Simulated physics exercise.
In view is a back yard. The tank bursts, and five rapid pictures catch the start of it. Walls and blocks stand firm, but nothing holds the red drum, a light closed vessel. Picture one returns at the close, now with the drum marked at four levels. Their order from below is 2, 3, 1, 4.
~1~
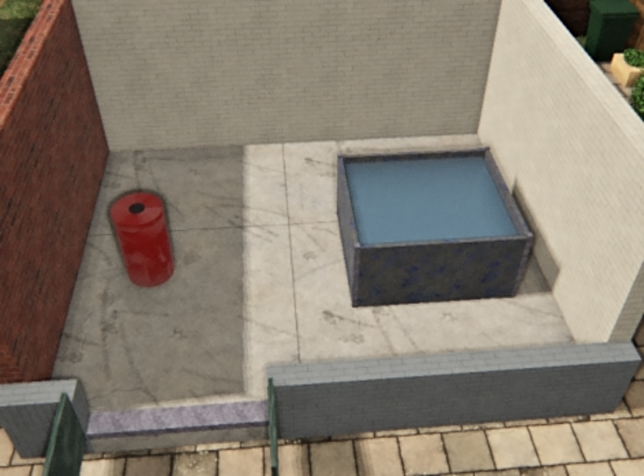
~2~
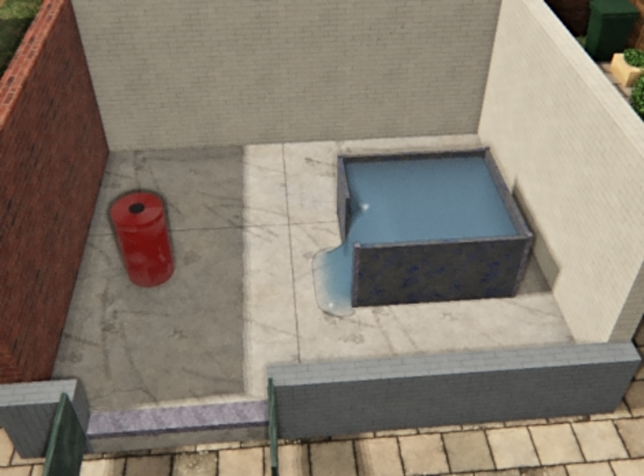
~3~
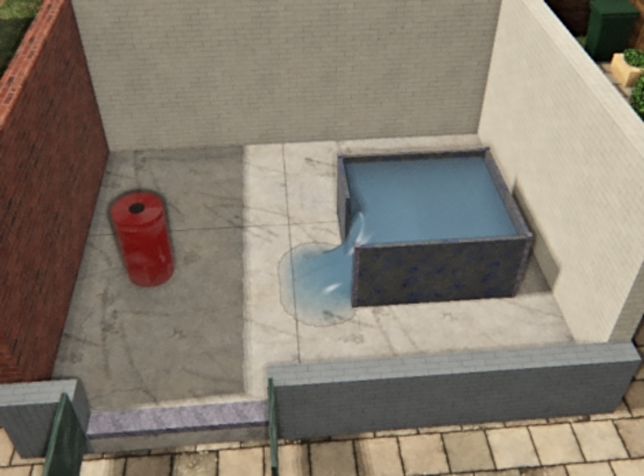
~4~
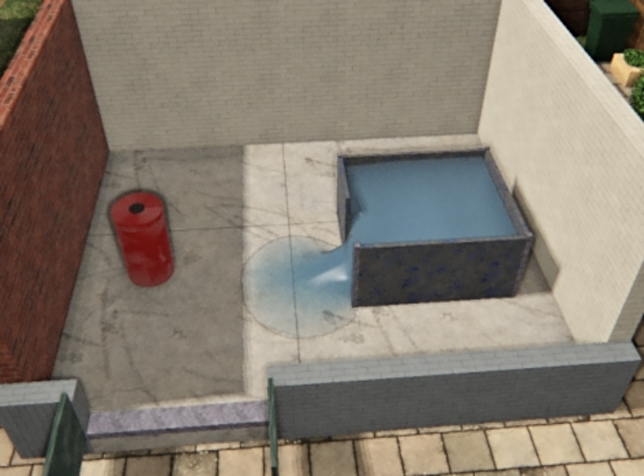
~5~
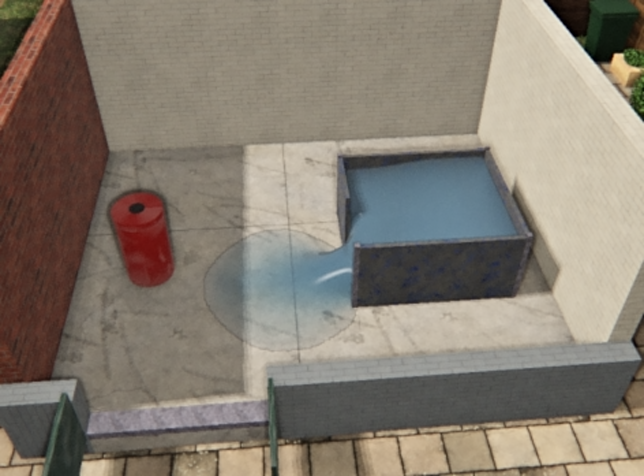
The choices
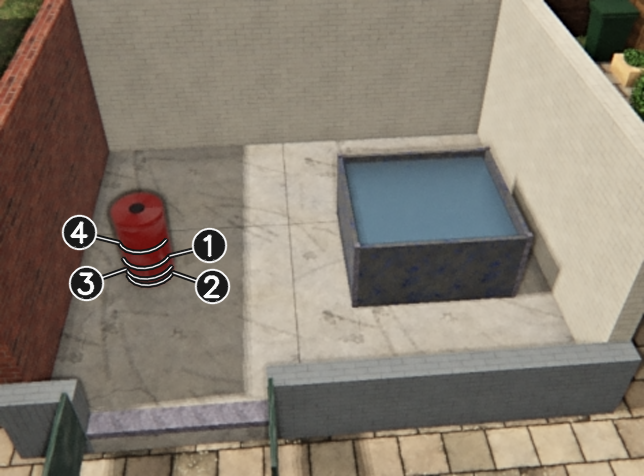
The video shows a walled back yard with a red drum on the left and a full tank of water on the right; water pours from the tank's left side and spreads leftward across the paved ground.
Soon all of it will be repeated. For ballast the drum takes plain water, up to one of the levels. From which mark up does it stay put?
The limit is 4.
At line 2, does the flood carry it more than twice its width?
Yes, it does.
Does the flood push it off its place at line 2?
Yes, it does.
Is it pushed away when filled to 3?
Yes.
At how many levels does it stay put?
One.
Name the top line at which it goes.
1 it is.
On the marked copy, 1 at (144, 268); 2 at (148, 285); 3 at (147, 279); 4 at (140, 252); from the bottom up 2, 3, 1, 4.
With 1, it is pushed about half its own width away.
With 2, it is pushed about 3 times its own width away.
With 3, it is pushed about 4 times its own width away.
With 4, it does not move.
